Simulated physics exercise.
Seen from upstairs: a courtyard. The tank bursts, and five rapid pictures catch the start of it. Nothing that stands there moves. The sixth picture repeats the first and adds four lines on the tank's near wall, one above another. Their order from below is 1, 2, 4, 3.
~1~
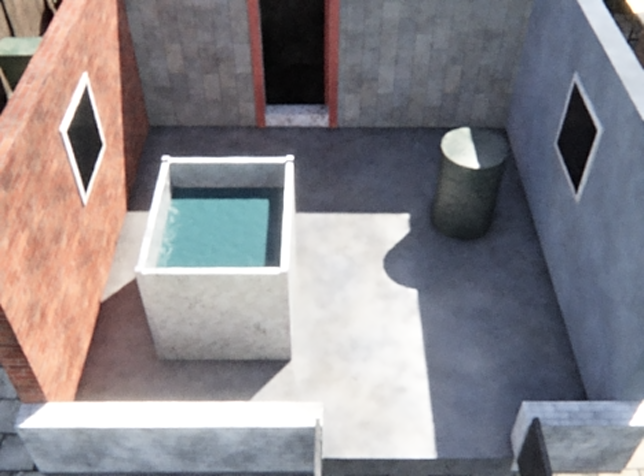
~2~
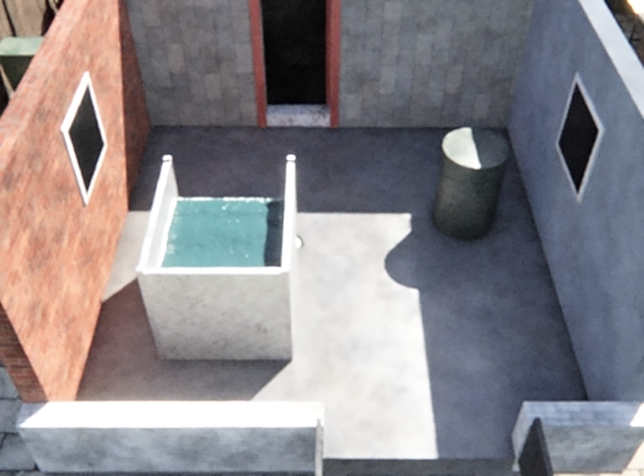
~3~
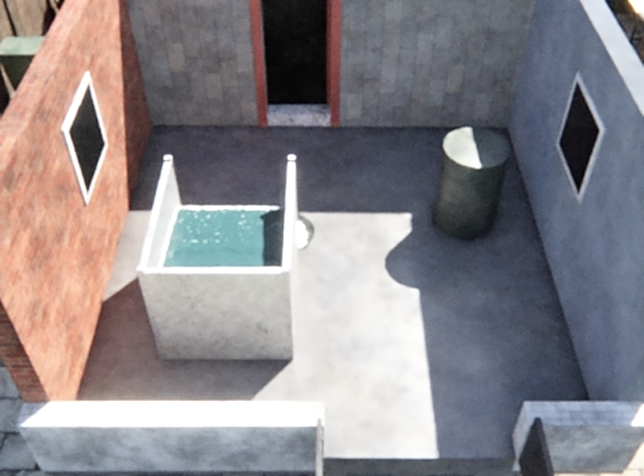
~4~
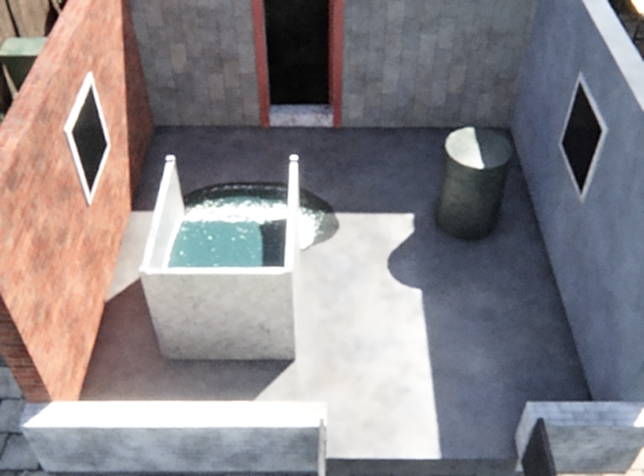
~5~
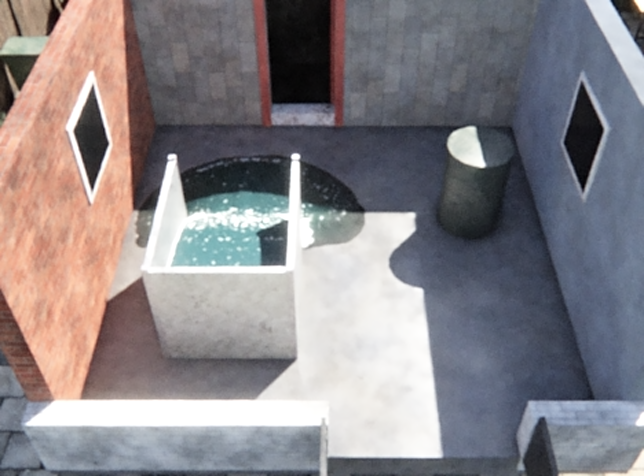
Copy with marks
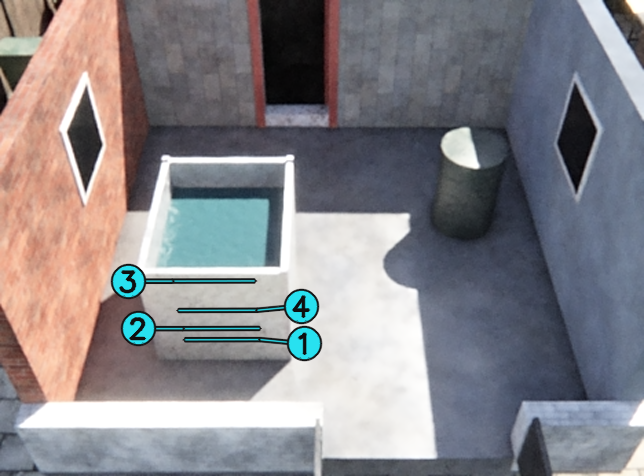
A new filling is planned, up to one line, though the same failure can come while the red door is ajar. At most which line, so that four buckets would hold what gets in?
Line 2 just does it.
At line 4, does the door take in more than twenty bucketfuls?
No, less.
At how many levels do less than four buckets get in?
Two of the four.
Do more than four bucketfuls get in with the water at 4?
Yes.
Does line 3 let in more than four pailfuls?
Yes, that goes wrong.
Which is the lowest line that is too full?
Line 4.
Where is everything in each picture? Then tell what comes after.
In the first picture, water in the tank at rest, its middle at (224, 235); foot of the red doorway at (297, 126); open gate at (423, 399).
In the second picture, water covers 2 % of the ground, its front hidden from here.
In the third picture, water covers 4 % of the ground, its front hidden from here.
In the fourth picture, front seen at (323, 206), 9 % of the ground wet.
In the fifth picture, front seen at (343, 190), 16 % of the ground wet.
On the marked copy, 1 at (222, 339); 2 at (221, 328); 3 at (213, 281); 4 at (218, 310); from the bottom up 1, 2, 4, 3.
If 1 is chosen, nothing gets over.
If 2 is chosen, a splash gets over, under a bucket.
If 3 is chosen, dozens of bucketfuls pour in.
If 4 is chosen, about 9 bucketfuls get in.
